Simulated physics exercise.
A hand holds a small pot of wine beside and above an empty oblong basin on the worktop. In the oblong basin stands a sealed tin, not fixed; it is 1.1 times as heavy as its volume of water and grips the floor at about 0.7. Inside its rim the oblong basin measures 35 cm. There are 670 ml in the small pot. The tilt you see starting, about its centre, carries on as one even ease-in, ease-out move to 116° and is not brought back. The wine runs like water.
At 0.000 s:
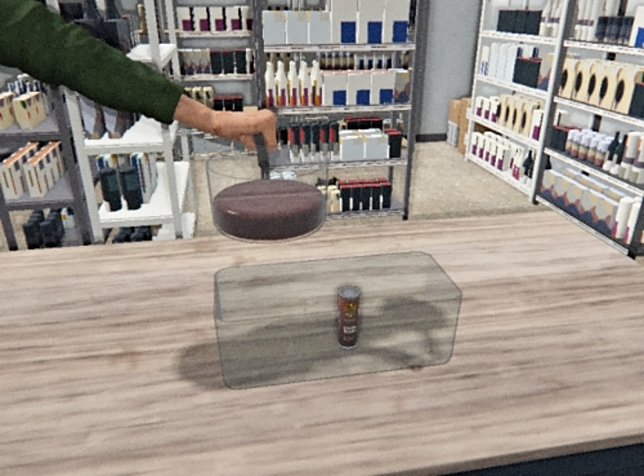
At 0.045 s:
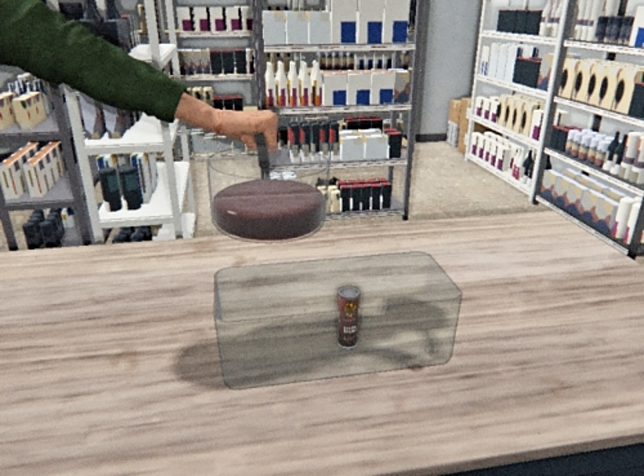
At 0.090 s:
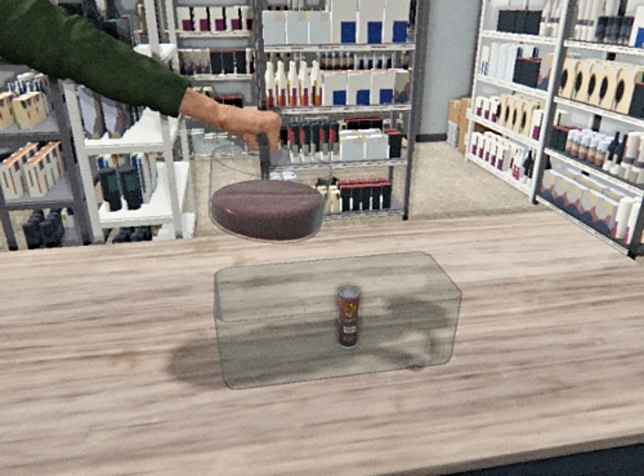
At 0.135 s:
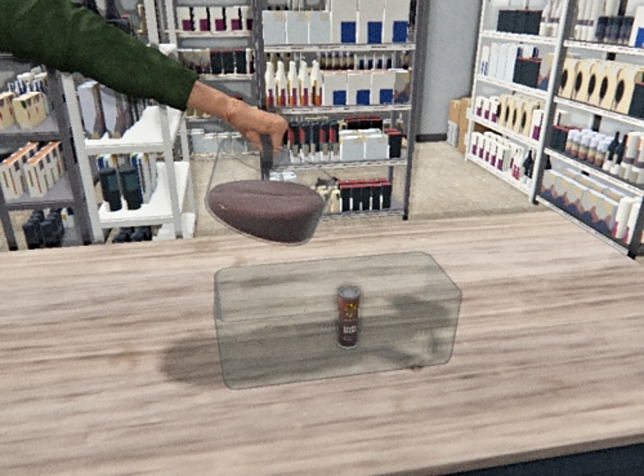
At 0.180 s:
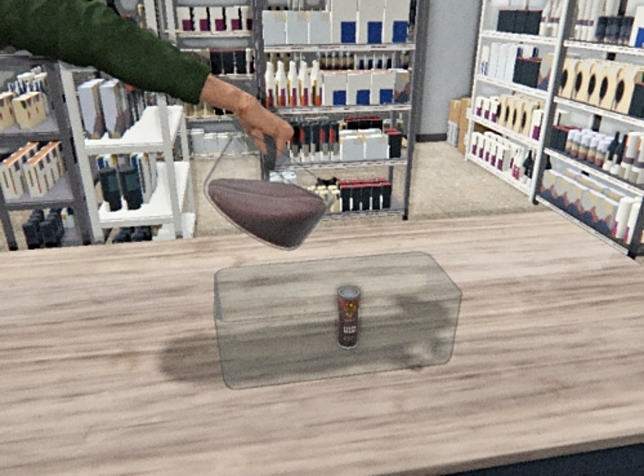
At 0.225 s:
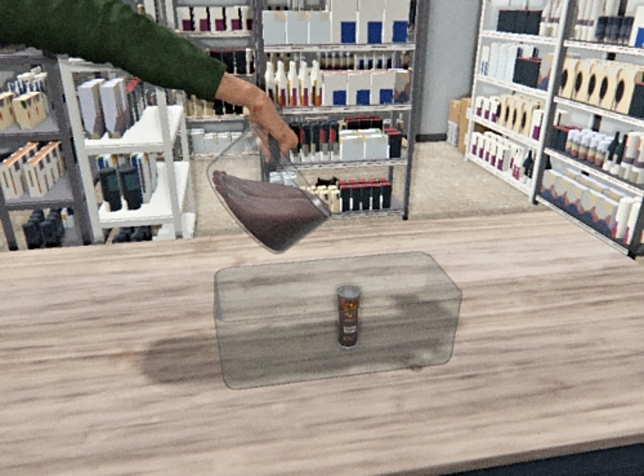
At first, a hand holds a small clear pot of dark wine level above and beside an empty, see-through oblong basin on a wooden worktop, with a tin standing by it. The hand then tilts the pot steadily to the right, and the wine shifts toward the lowered rim until it reaches the edge.
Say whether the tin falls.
The tin falls.
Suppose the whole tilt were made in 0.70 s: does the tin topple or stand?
Then it falls.
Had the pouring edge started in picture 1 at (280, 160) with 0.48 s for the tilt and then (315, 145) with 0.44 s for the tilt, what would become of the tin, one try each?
First it keeps standing; then it topples.
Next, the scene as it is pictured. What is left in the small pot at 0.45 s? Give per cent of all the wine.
About 16 per cent.
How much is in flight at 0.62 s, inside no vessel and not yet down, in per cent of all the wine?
Near 7 in a hundred.
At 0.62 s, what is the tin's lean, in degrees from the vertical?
It is at some 5°.
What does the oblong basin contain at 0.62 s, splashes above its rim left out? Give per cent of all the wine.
Near 90 in a hundred.
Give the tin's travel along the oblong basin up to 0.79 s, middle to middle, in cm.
About 8 cm.
By 0.45 s the tilt is 115° and 16 per cent is still to pour; the tin stands where it began.
By 0.62 s the tilt is 116° and 2 per cent is still to pour; the tin leans 5°.
By 0.79 s the tilt is 116° and 0 per cent is still to pour; the tin lies on its side.
By 0.98 s the tilt is 116° and 0 per cent is still to pour; the tin lies on its side.
At rest the tin lies on its side.
